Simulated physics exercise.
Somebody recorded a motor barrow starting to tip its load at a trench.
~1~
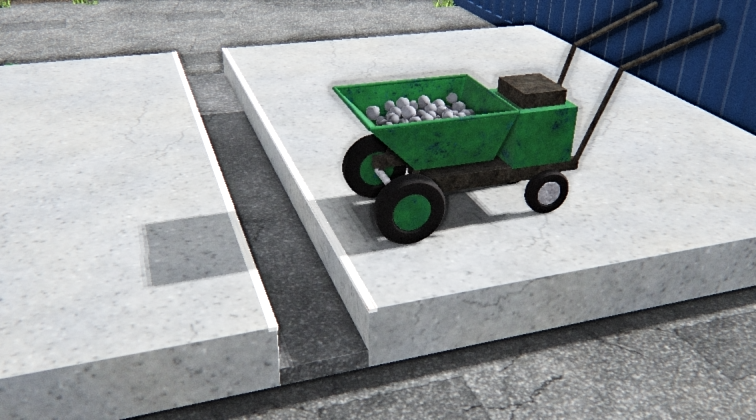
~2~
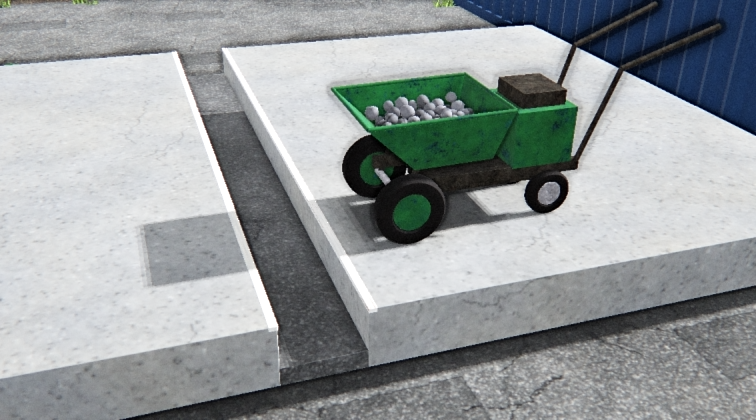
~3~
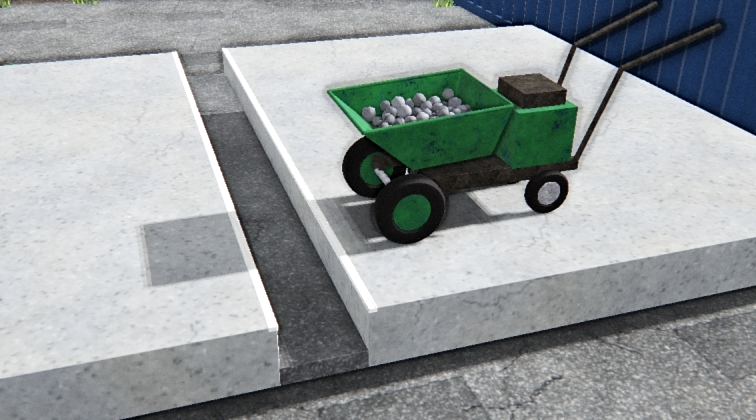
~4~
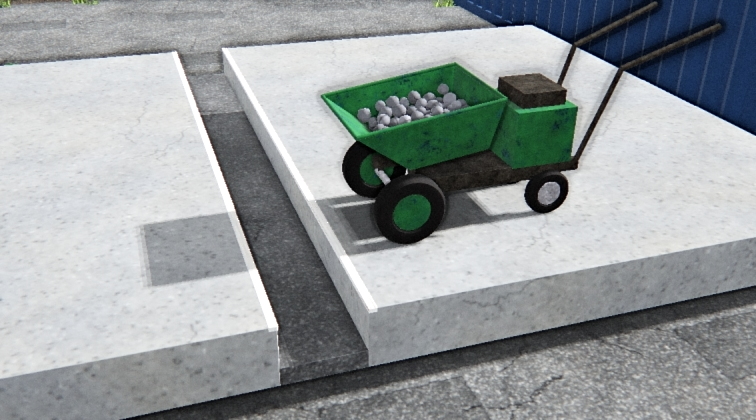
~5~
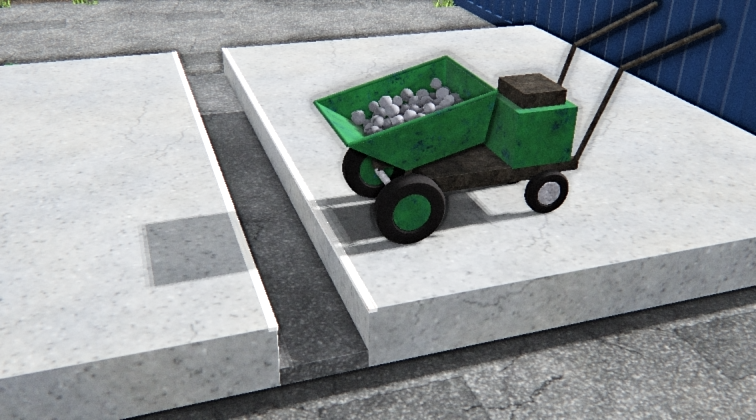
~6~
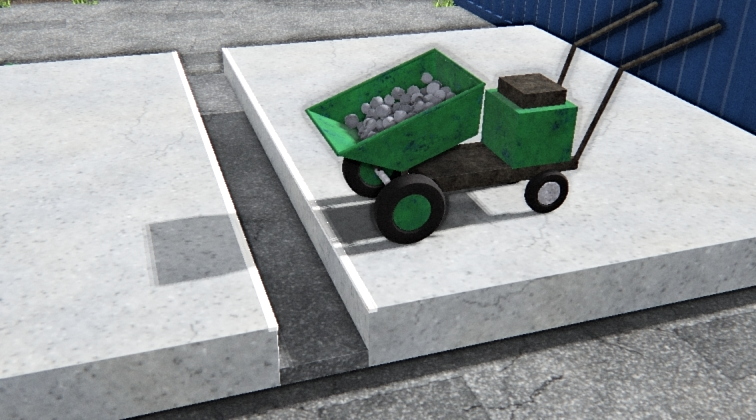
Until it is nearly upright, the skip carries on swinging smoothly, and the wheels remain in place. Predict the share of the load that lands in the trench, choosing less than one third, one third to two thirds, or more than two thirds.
I expect the trench to receive above two thirds of the load.
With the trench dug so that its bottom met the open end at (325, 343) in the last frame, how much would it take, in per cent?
I'd put it at about 90 in a hundred.
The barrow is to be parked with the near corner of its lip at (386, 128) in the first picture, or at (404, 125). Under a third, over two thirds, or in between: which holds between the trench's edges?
Over two thirds; more than two thirds.
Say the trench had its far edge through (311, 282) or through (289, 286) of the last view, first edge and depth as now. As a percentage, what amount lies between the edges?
You'd get 10 % in the first case and 80 % in the second.
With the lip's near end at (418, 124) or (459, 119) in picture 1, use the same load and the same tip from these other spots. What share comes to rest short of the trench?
Roughly 0 percent first, then roughly 40 percent.
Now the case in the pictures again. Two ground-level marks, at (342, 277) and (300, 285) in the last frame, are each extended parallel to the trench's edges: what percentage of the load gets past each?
Estimate, first then second: 100 %, 60 %.
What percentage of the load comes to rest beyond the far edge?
0 %.
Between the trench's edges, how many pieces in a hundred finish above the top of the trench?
Roughly 0 %.
Shortly afterwards, skip tipped steeply; the whole lot in the skip.
Next, skip tipped right over; near half in the skip; near half in or heaped over the trench.
Some moments later, skip tipped right over; the whole lot in or heaped over the trench.
In the end, skip tipped right over; the whole lot in or heaped over the trench; none at all beyond it.
